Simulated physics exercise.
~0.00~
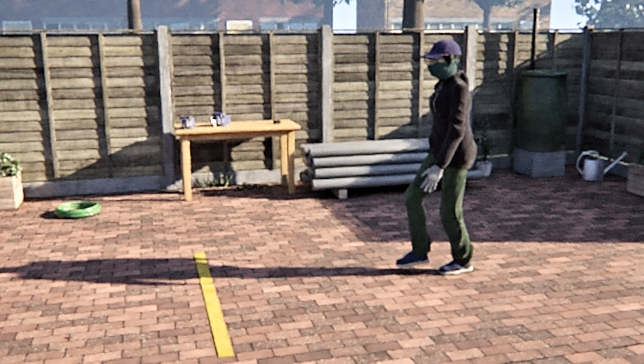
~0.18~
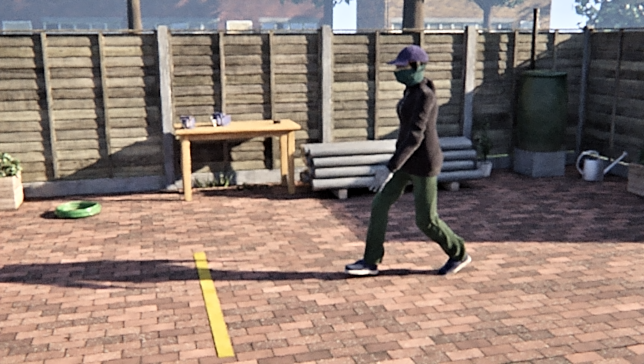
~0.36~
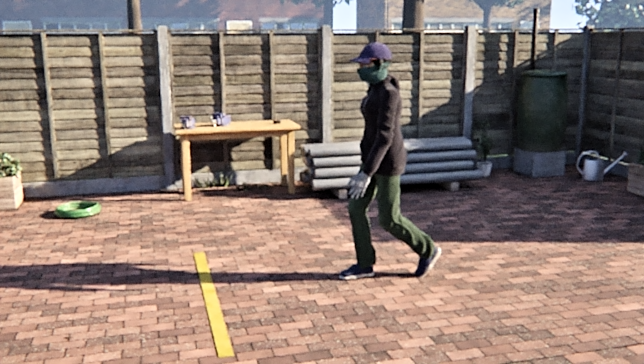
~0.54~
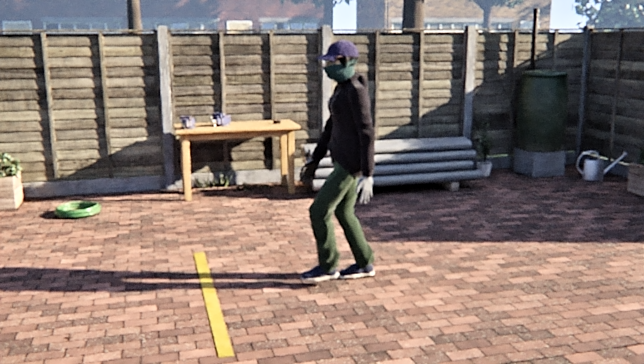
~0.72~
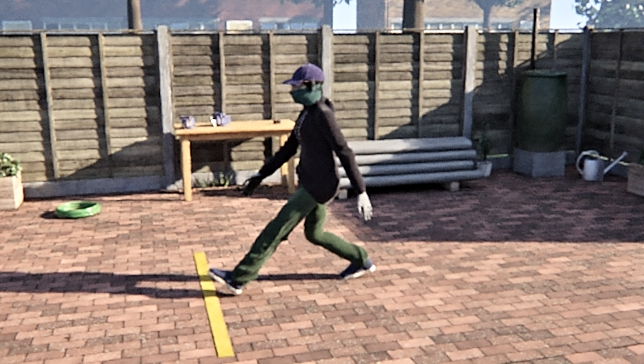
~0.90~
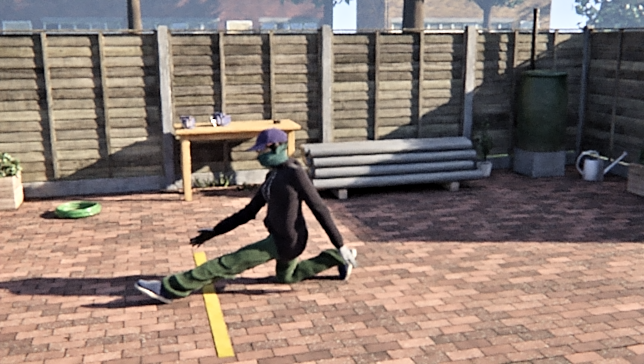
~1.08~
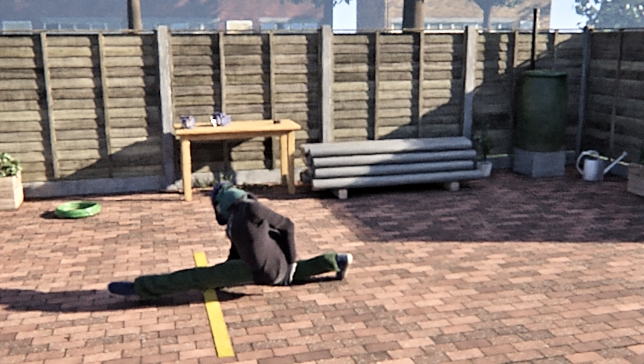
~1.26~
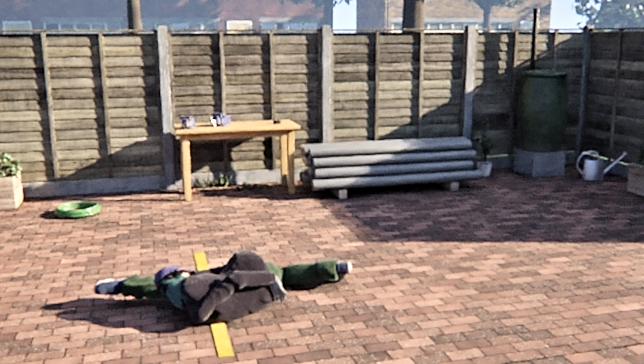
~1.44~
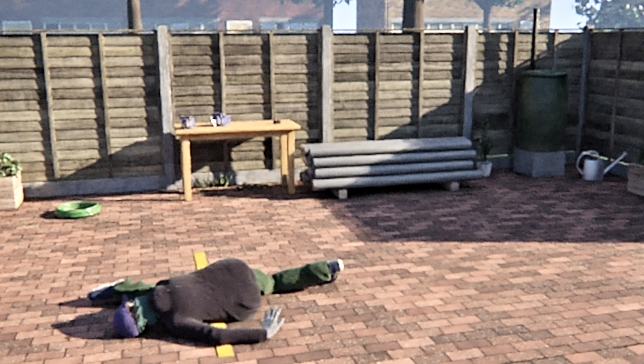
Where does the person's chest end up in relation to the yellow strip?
The person's chest ends up beyond the yellow strip, on its left side, after the person slumps down onto the bricks.
